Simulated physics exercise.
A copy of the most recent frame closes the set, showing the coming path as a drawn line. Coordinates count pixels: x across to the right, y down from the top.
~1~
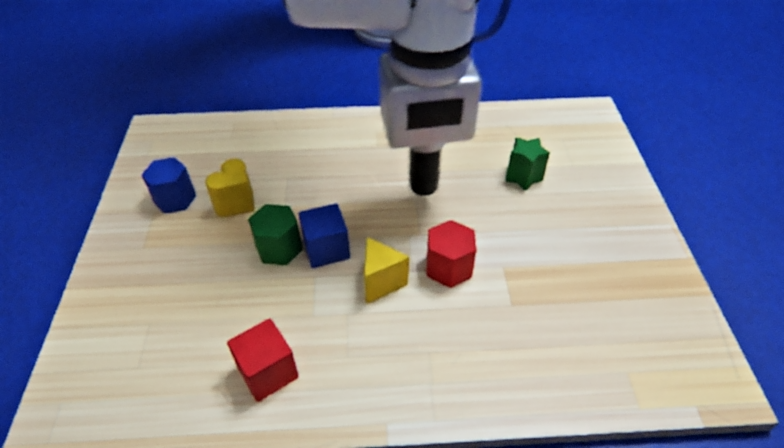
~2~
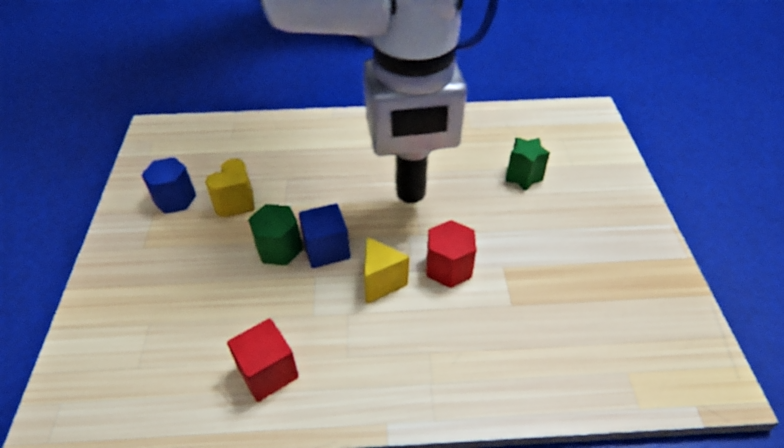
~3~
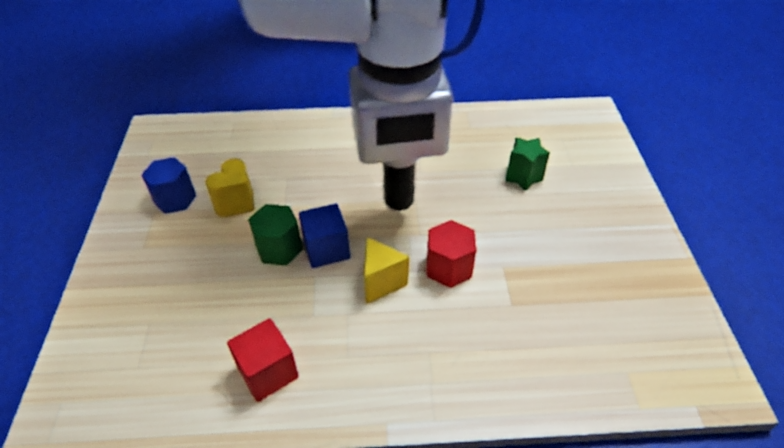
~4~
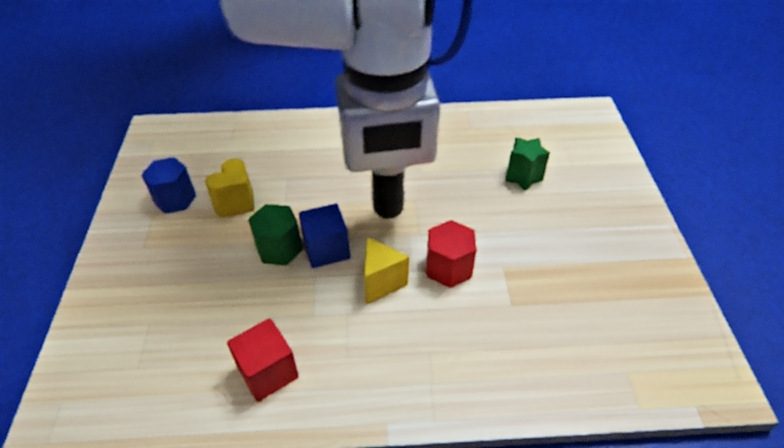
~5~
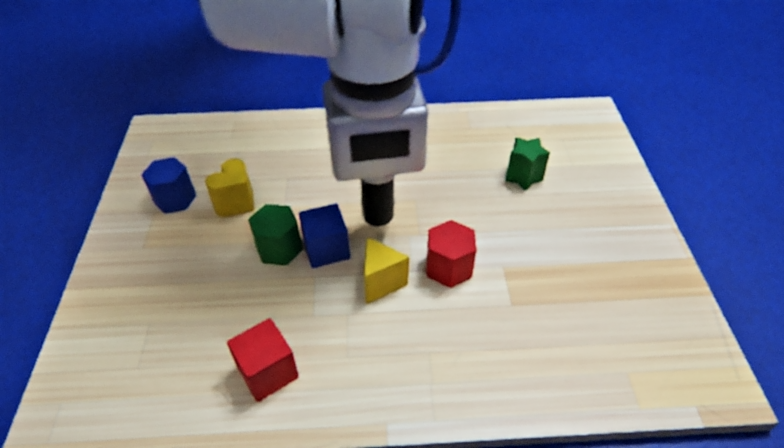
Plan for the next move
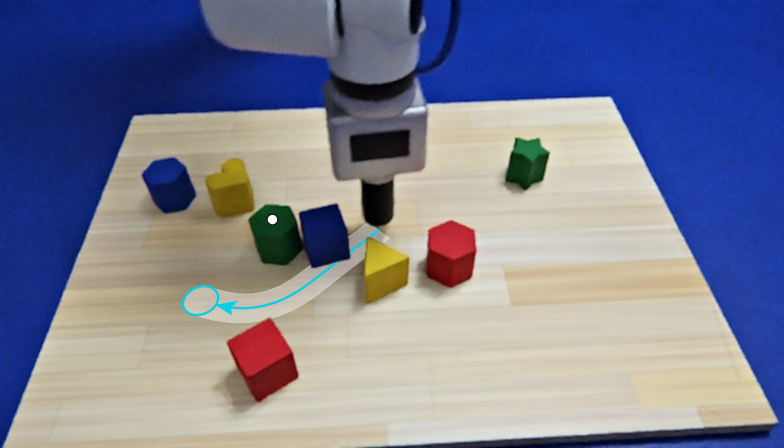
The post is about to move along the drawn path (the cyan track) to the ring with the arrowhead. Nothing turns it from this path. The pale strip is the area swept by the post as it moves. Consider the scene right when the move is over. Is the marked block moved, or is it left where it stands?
By the last moment, the marked block will have left its place.
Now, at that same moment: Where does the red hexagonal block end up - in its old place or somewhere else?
That block will keep its spot.
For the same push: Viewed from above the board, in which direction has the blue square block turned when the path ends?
From above, it turns clockwise.
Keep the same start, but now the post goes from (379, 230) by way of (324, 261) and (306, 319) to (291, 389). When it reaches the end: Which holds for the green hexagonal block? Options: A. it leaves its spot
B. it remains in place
It's A.
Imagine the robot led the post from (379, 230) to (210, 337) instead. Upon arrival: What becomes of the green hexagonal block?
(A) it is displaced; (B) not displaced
I choose A.
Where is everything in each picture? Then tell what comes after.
The first frame shows post's lower end (423, 187); green hexagonal block (272, 220); blue square block (322, 221); yellow triangular block (381, 256); red hexagonal block (452, 239).
The second frame shows post (411, 194); blocks still.
The third frame shows post (399, 201); blocks still.
The fourth frame shows post (388, 208); blocks still.
The fifth frame shows post (378, 216); green hexagonal block (272, 220); blue square block (322, 221); yellow triangular block (381, 256); red hexagonal block (452, 239).
Drawn move, from (379, 230) via (330, 268) and (270, 304), ending at (201, 300); the dot is on the green hexagonal block.
The first path, step by step. One third of the way, post (327, 254); green hexagonal block (251, 218); blue square block (289, 230), turned 50° clockwise.
Two thirds of the way, post (266, 291); green hexagonal block (245, 215); blue square block (279, 233), turned 65° clockwise.
At the end, post (195, 287); green hexagonal block (245, 215); blue square block (279, 233), turned 65° clockwise; yellow triangular block still; red hexagonal block still.
